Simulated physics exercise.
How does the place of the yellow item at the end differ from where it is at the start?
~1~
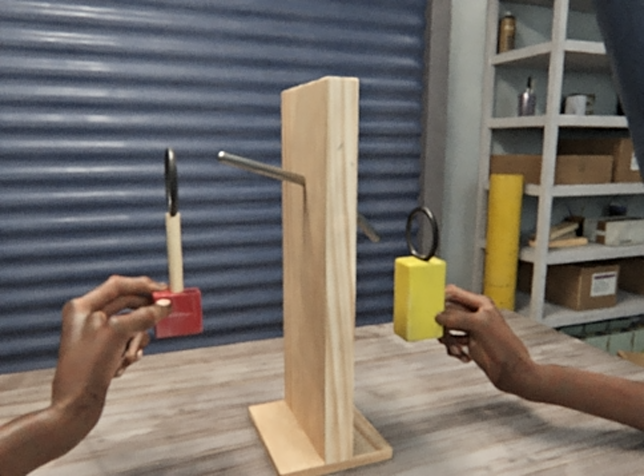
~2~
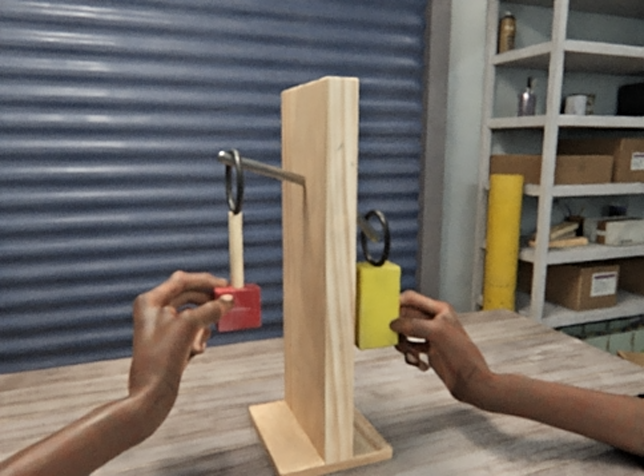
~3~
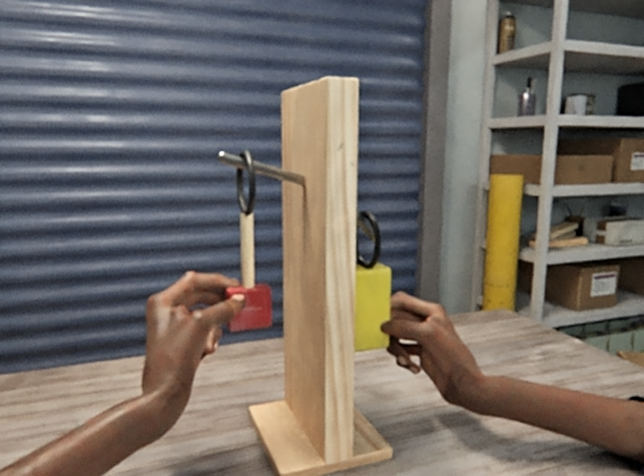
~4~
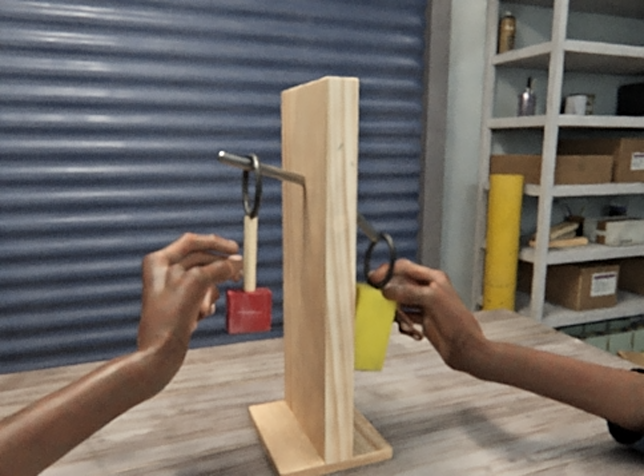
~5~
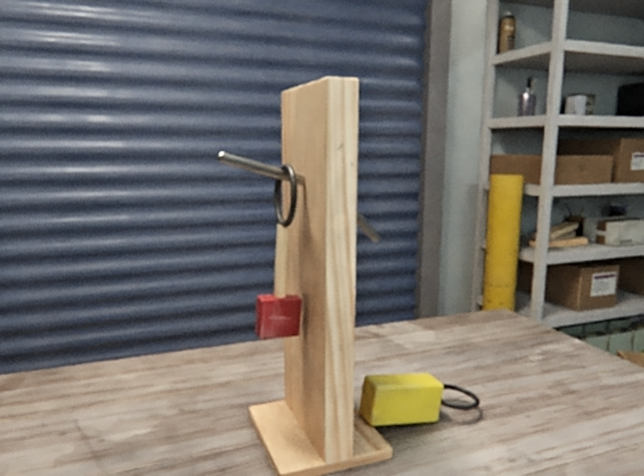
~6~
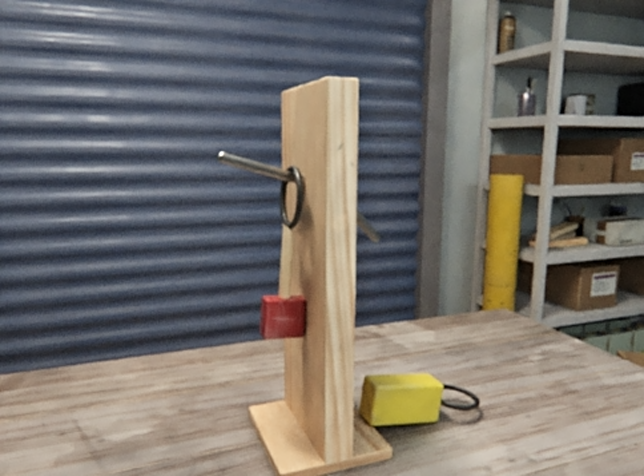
At the start it is held upright in the air by a hand to the right of the stand. At the end it lies on its side on the table, beside the stand's base.
